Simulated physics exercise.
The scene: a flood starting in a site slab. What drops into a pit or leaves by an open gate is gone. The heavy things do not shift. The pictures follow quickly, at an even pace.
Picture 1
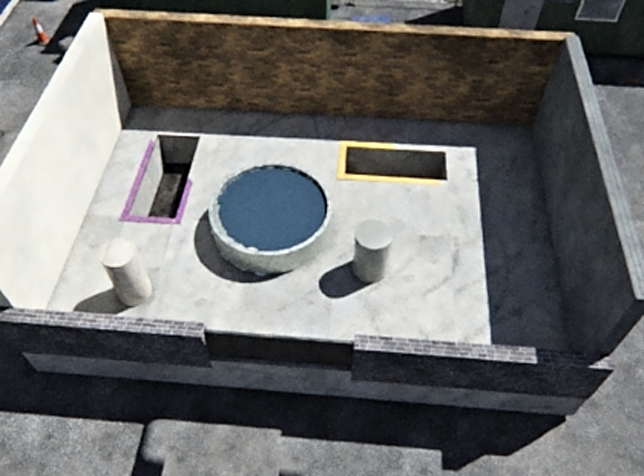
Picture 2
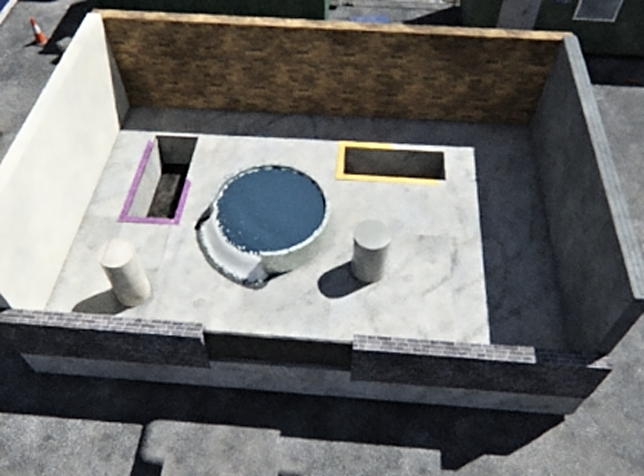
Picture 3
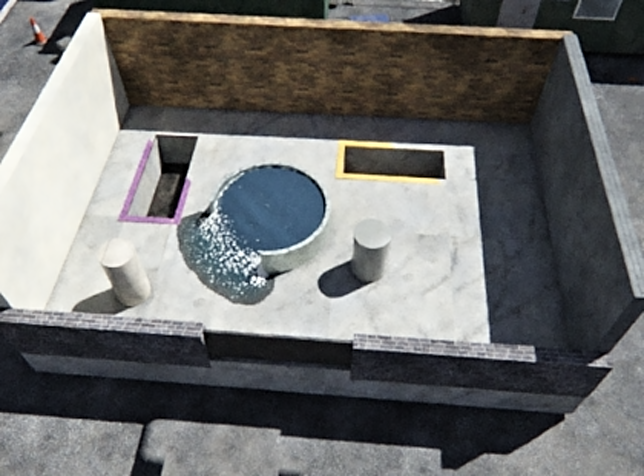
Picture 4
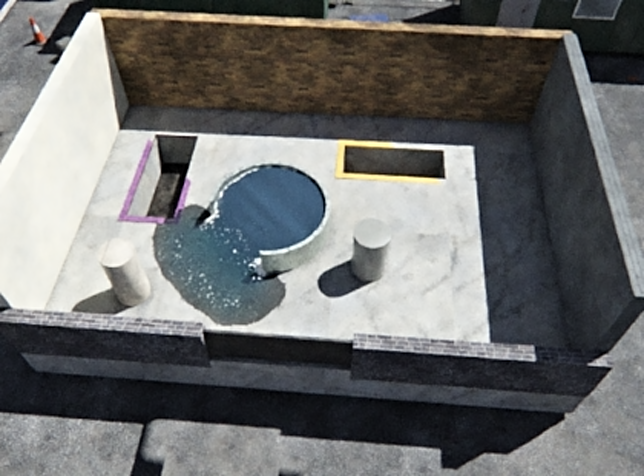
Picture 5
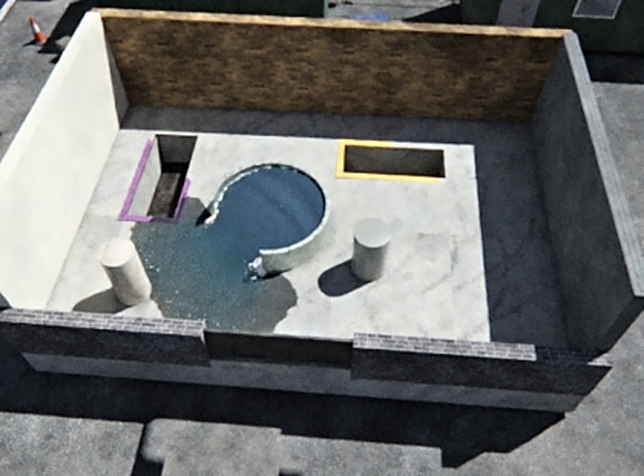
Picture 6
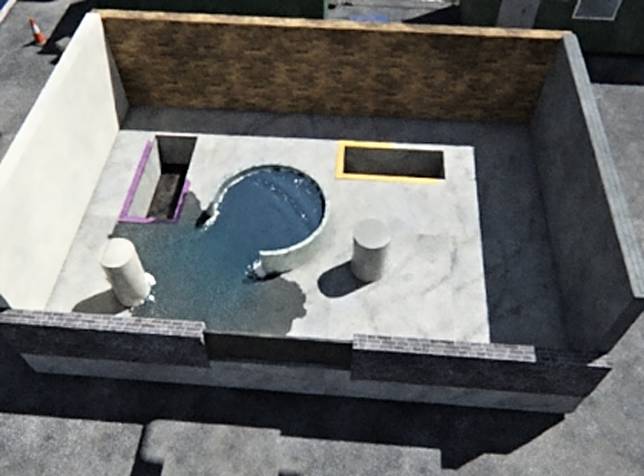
A round pool of blue water sat inside a walled yard, then its lower left side gave way and water gushed out, spreading across the pale floor and around the left pillar.
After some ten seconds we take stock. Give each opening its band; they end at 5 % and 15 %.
The gate takes under 5 %; the purple pit takes over 15 %; the yellow pit takes under 5 %.
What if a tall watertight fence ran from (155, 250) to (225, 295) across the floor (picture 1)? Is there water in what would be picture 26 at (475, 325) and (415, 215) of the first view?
In turn: Flooded, clear.
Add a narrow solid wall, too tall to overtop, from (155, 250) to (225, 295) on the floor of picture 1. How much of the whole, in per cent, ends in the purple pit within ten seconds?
Parts in a hundred: Purple 40.
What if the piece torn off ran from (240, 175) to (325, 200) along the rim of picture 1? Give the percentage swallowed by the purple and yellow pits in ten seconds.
Per cent: Purple 25, yellow 35.
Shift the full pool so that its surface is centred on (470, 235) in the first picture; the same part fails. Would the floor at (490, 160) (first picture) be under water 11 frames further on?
Verdict: Free of water.
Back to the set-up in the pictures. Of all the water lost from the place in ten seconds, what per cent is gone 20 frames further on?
Close to 5 %.
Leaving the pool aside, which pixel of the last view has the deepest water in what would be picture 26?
At about (93, 328).
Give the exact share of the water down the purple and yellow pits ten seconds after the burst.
Near 36 and 0 in a hundred.
A moment on, water covers 20 % of the floor; the gate 0 %, the purple pit 1 %, the yellow pit 0 %.
Next, water covers 25 % of the floor; the gate 0 %, the purple pit 1 %, the yellow pit 0 %.
Then, water covers 30 % of the floor; the gate 0 %, the purple pit 3 %, the yellow pit 0 %.
Later, water covers 50 % of the floor; the gate 0 %, the purple pit 19 %, the yellow pit 0 %.
In the end, water covers 60 % of the floor; the gate 0 %, the purple pit 35 %, the yellow pit 0 %.
